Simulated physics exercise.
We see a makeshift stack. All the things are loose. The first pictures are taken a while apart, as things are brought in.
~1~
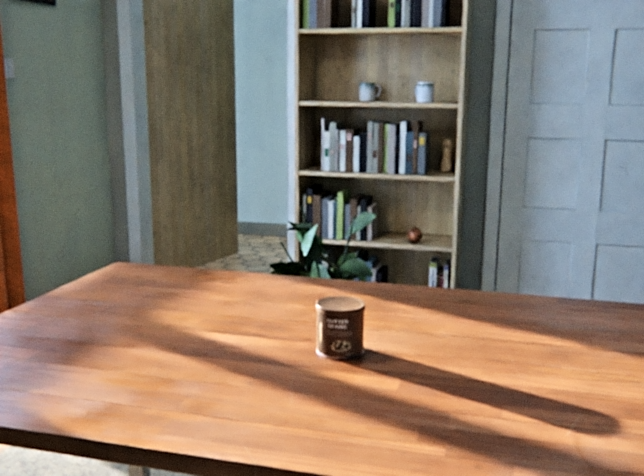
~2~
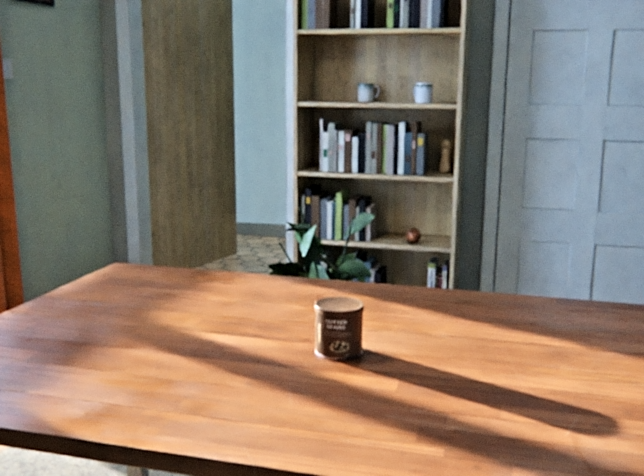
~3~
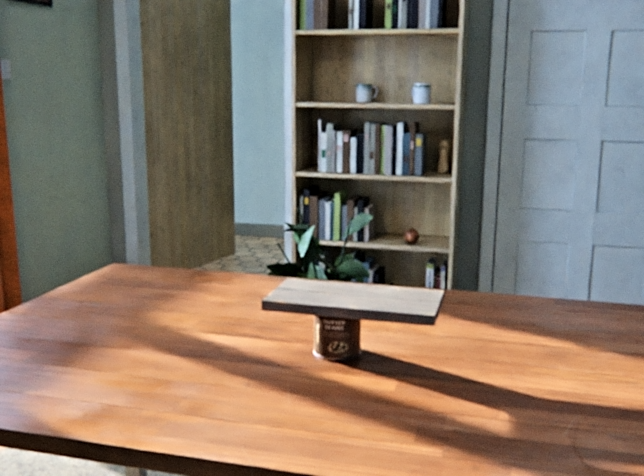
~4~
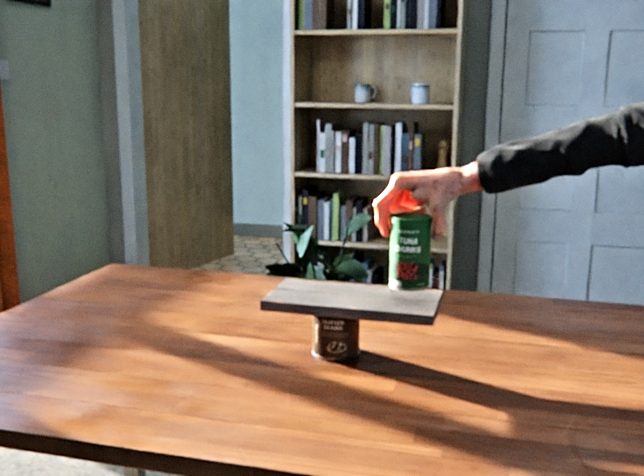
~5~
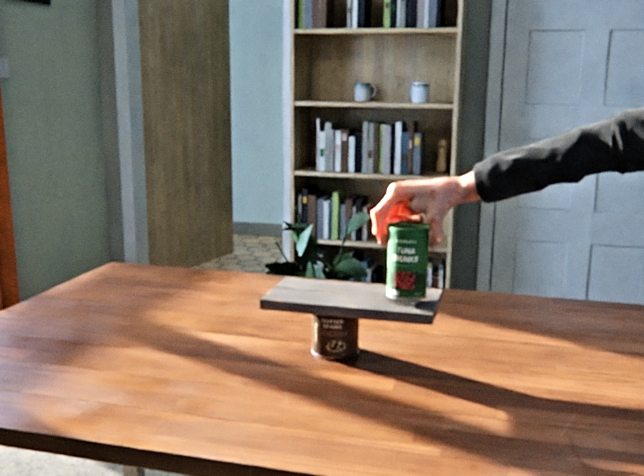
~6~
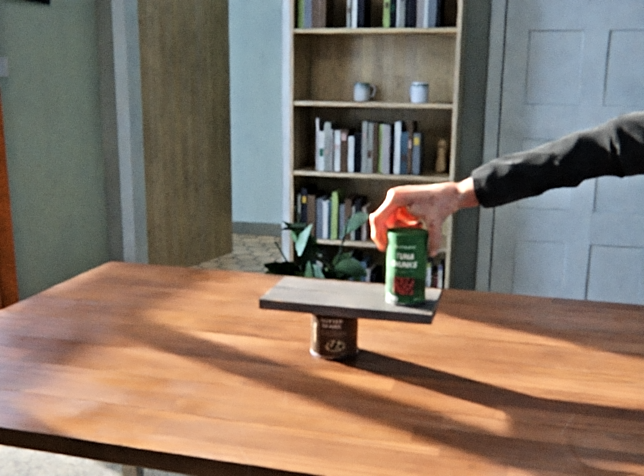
We see a small brown tin on a wooden table, then a grey board lying across its top. A hand reaches in from the right and lowers a green tin onto the board's right side, keeping hold of it.
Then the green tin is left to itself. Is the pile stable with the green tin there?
As it turns out, it comes apart.
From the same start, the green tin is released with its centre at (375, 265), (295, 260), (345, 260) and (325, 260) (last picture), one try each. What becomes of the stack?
In the first case it gives way; in the second case it stays up; in the third case it keeps its balance; in the fourth case it keeps its balance.
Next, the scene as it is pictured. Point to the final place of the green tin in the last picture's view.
Around (562, 375).
Then, 0.40 s past the last view, green tin now fallen; grey board rocked 42° from its first pose.
Then, 0.50 s past the last view, grey board rocked 32° from its first pose.
Then, 0.70 s past the last view, grey board now fallen.
Then, 1.20 s past the last view, things are still on the move.
Finally, fallen, grey board and green tin; brown tin still in place. Final places as the last picture's camera would see them, green tin near (563, 375). The stack gives way.
